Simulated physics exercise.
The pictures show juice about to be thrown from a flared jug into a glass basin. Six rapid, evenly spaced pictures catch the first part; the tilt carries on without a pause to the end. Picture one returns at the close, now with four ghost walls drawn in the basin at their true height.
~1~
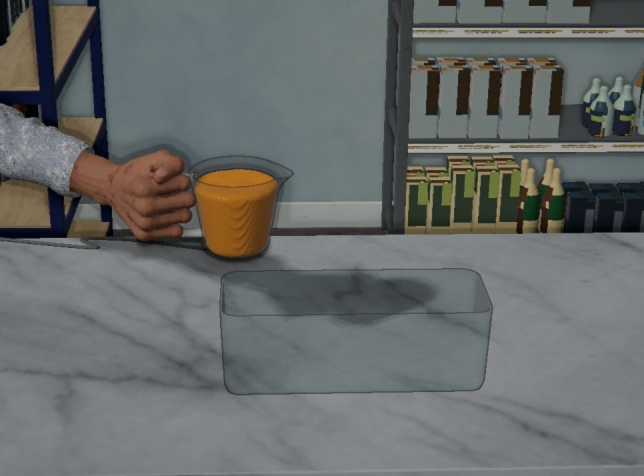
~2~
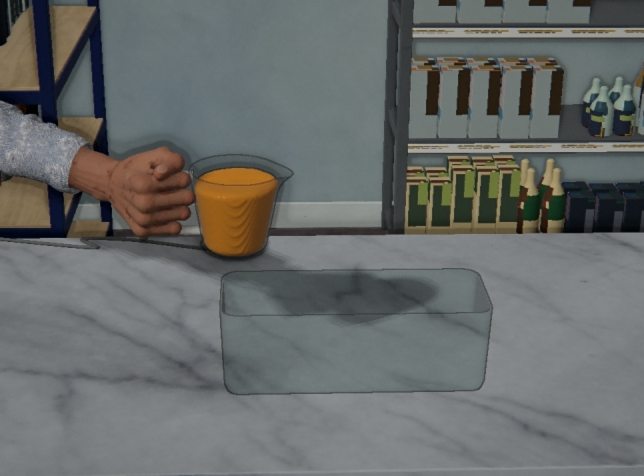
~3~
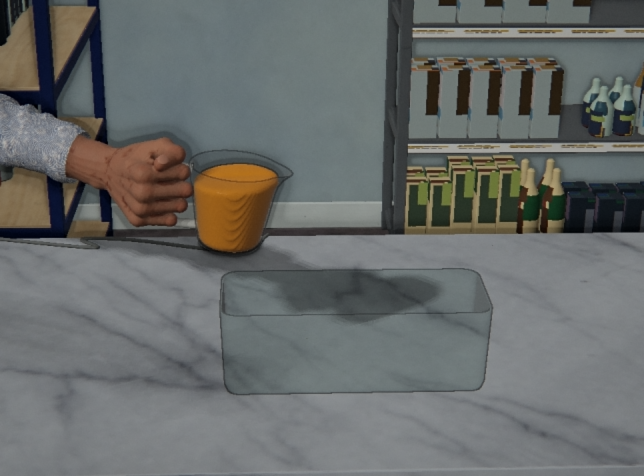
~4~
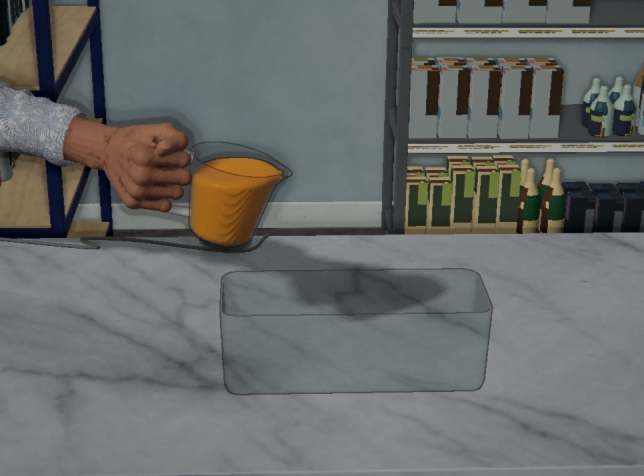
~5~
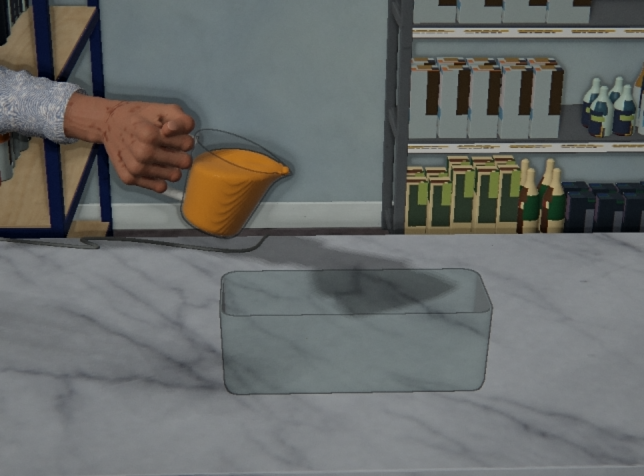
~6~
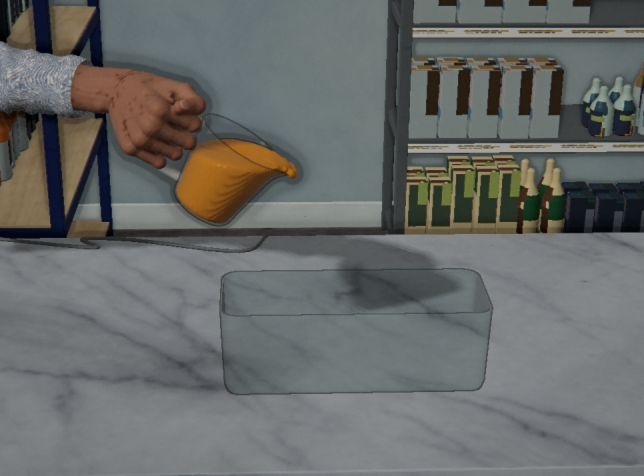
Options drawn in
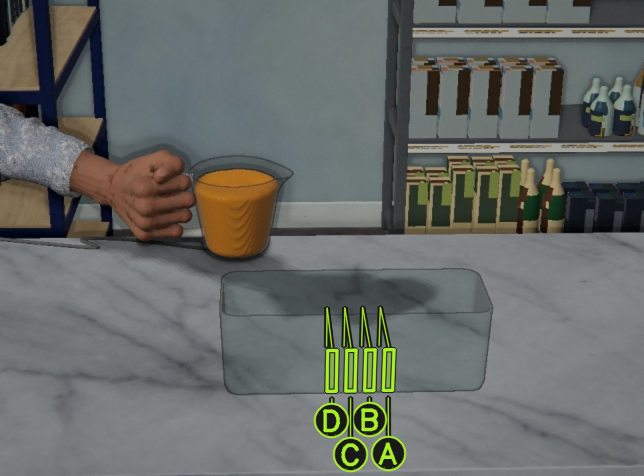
A hand in a pale speckled sleeve, at the left, holds a clear flared jug of orange juice and tilts it steadily rightward until juice bulges just over its lip. Below it, an empty glass basin rests on a grey-veined marble counter, seen from the front and slightly above by a still camera. Behind stand a blue-framed rack at left, a grey-blue wall, and shelves of boxes and bottles at right.
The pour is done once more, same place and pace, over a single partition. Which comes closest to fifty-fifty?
Choose A.
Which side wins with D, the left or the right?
The right one.
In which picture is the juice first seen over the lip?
Picture 6.
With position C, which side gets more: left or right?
More ends on the right.
On the marked copy, A at (388, 397); B at (369, 397); C at (350, 398); D at (331, 398).
Choosing A, about 54 % ends left of the wall and 42 % right of it; 4 % is lost outside.
Choosing B, about 17 % ends left of the wall and 80 % right of it.
Choosing C, about 6 % ends left of the wall and 91 % right of it.
Choosing D, about 7 % ends left of the wall and 90 % right of it; 4 % is lost outside.
